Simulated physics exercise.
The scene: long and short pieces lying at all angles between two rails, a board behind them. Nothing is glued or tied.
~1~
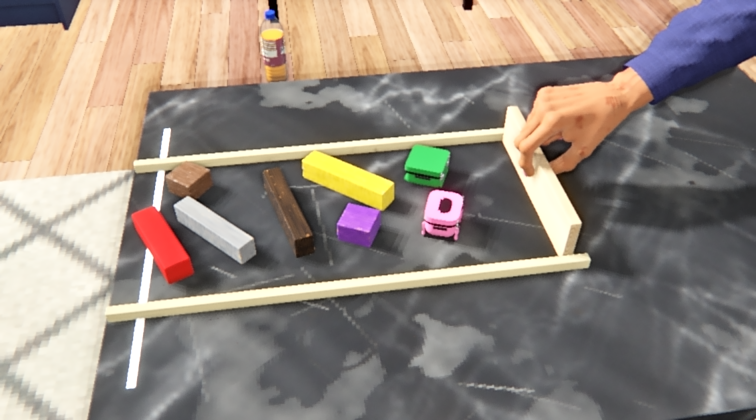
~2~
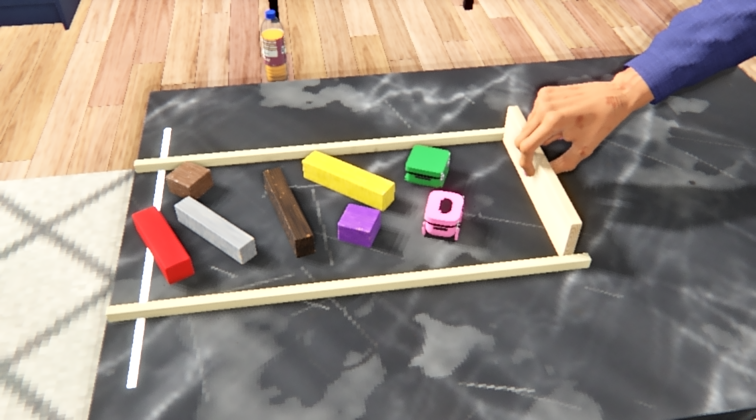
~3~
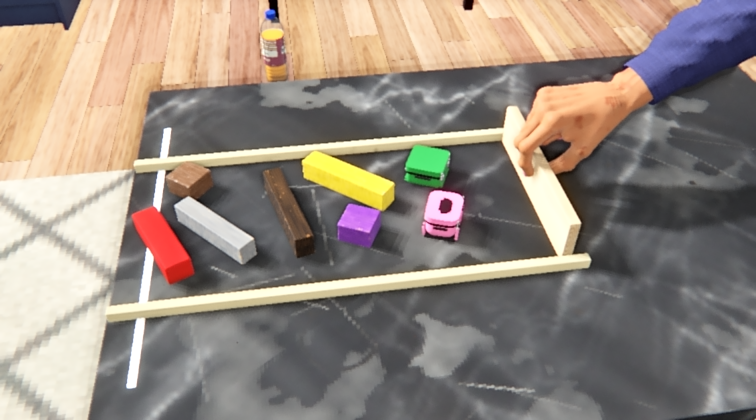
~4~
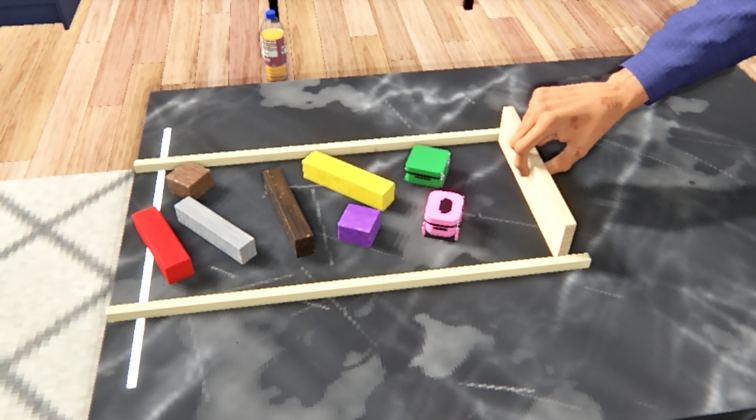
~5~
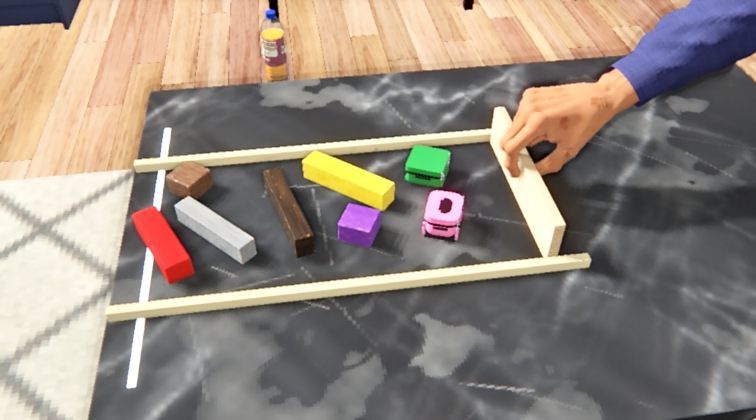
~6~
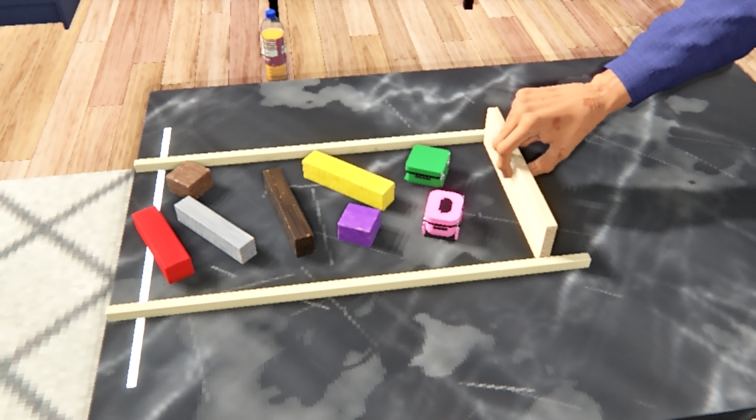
At the start, a hand holds a wooden board upright at the right end of two pale rails, with coloured blocks and bars, a green case and a pink case lying between them. The hand then slides the board slightly left toward the cases, while the pieces stay still.
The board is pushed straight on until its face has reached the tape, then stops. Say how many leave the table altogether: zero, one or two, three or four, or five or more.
Outcome: The number that fall off is five or more.
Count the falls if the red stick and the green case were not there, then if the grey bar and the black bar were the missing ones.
First 4, then 4.
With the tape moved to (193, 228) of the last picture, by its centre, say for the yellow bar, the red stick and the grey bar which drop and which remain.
The yellow bar holds on; the red stick is lost; the grey bar drops off.
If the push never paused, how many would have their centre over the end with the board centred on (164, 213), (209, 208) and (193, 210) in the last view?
Past the end: 6, 2 and 4.
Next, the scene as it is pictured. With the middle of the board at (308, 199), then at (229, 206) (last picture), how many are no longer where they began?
The counts are 6 and 8.
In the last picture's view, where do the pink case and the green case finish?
First (129, 252), then (136, 198).
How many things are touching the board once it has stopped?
It touches 2.
Soon after, none off yet; red stick at rest near (162, 243); brown block at rest near (190, 181); grey bar at rest near (215, 229).
After that, none off yet; red stick displaced a little near (144, 247); brown block moving near (179, 179); grey bar displaced a little near (171, 233).
In the end, the number that fall off is five or more; gone, purple block, yellow bar, black bar, grey bar, brown block and red stick.
